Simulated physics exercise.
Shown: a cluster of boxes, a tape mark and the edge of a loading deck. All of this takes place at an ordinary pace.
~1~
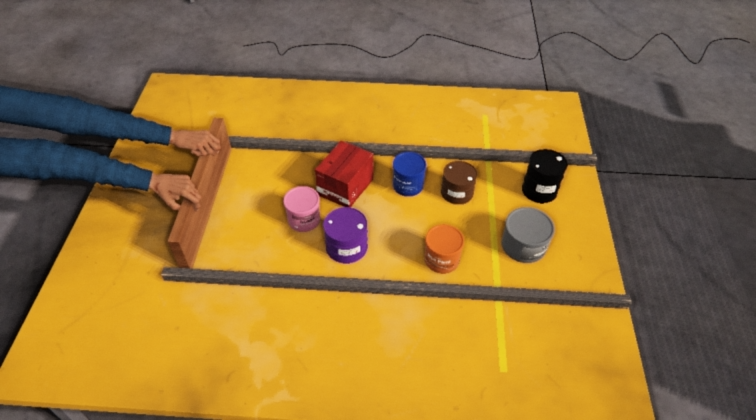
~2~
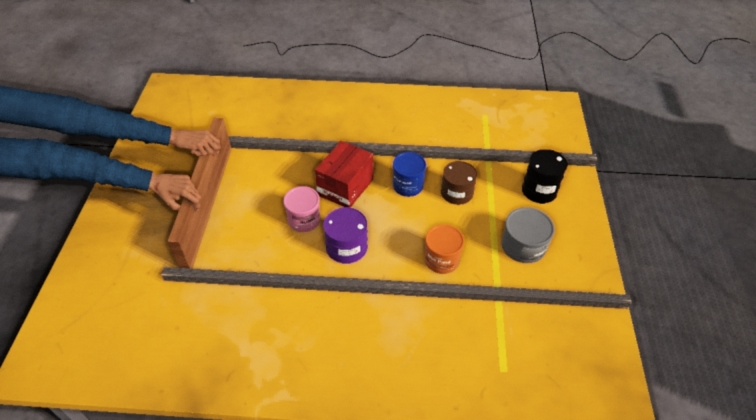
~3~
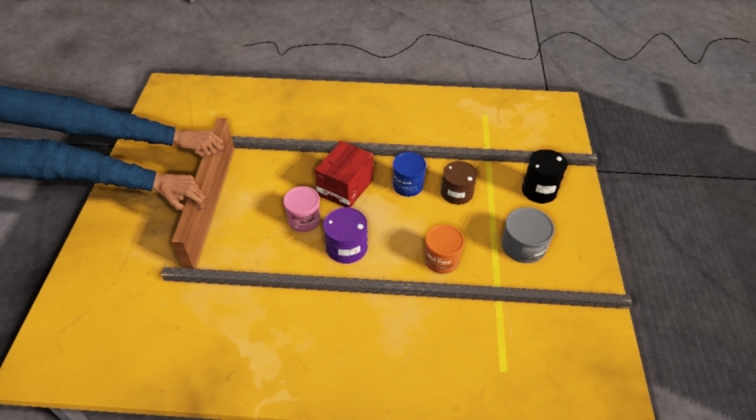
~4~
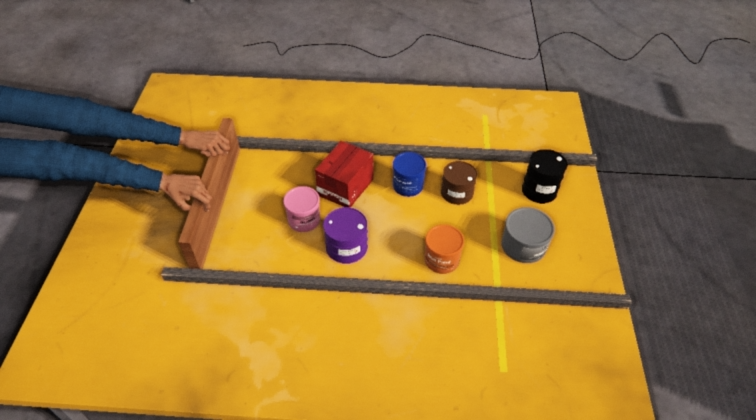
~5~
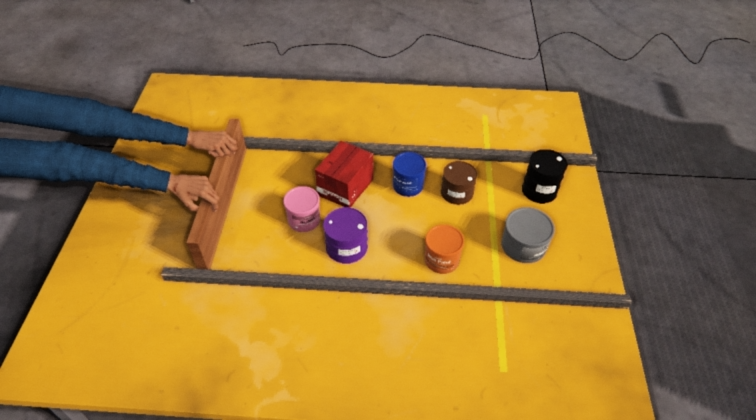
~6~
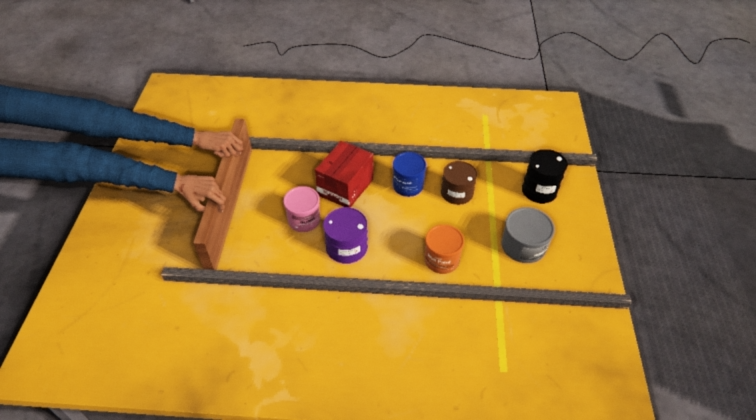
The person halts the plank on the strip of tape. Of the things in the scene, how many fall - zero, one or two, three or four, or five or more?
Of those, zero fall.
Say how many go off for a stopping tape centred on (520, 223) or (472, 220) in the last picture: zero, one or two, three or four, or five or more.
For the first place none at all, for the second zero.
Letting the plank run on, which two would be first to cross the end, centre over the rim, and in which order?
It would be the black canister and after it the brown canister.
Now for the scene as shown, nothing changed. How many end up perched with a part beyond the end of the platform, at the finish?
Count: 0.
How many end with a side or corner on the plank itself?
Number: 3.
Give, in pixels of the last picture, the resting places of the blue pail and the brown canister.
The blue pail at (548, 185), the brown canister at (576, 204).
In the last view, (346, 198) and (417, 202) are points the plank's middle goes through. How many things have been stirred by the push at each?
Tally: 3; 6.
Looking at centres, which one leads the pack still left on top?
That would be the black canister.
Soon after, none off yet; black canister at rest near (544, 177); grey pail at rest near (527, 236); brown canister at rest near (459, 183).
In the end, the number that fall off is zero.
